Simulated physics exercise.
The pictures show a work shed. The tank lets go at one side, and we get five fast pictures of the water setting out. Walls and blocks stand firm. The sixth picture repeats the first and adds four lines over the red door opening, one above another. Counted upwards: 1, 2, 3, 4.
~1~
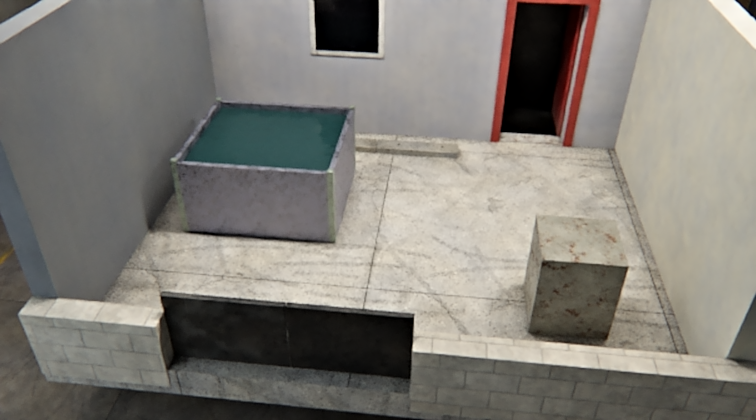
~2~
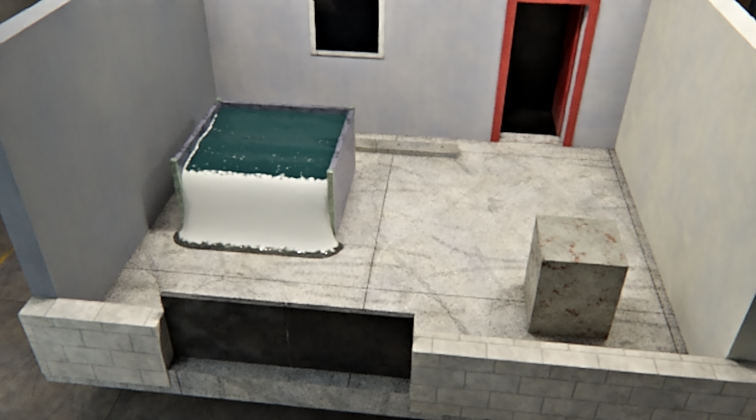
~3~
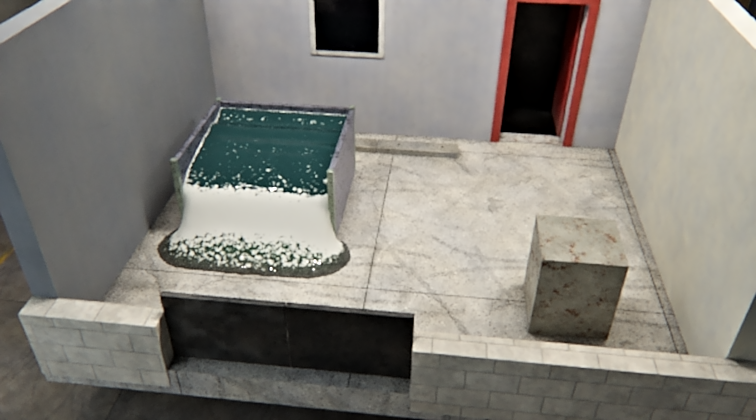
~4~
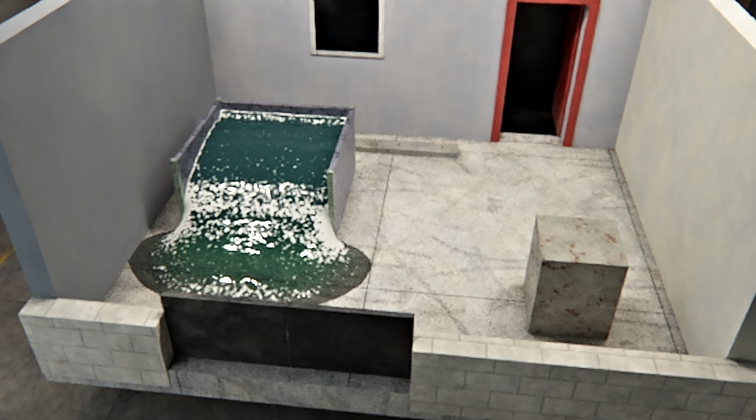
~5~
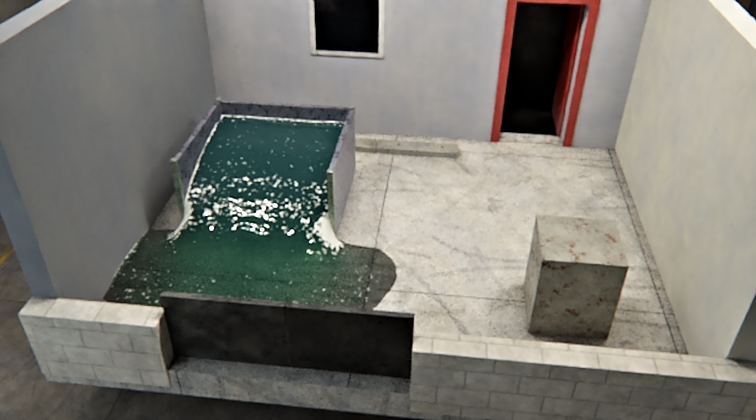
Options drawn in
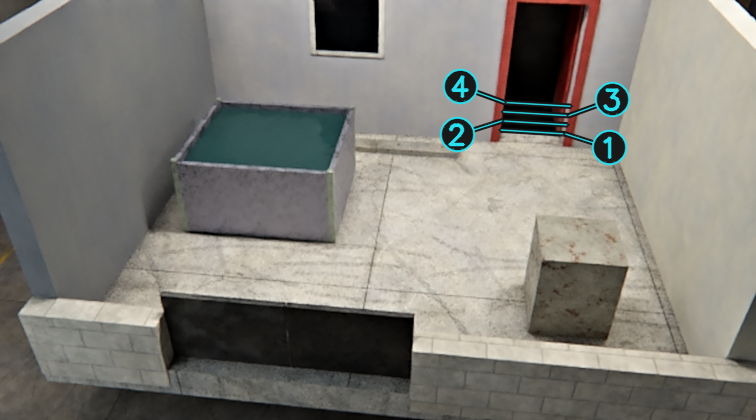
The clip shows a tank of green water in a walled work shed; its front side opens and water pours out in a white, foamy sheet, then spreads across the pale floor toward the low front wall and both sides.
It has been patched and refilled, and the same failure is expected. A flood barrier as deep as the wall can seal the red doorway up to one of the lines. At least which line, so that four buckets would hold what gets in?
The limit is 1.
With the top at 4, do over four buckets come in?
No, not at all.
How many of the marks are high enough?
All of the four.
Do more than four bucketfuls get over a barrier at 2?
No, not at all.
On the marked copy, 1 at (532, 131); 2 at (534, 122); 3 at (535, 113); 4 at (537, 104); from the bottom up 1, 2, 3, 4.
With 1, a splash gets over, under a bucket.
With 2, nothing gets over.
With 3, nothing gets over.
With 4, nothing gets over.
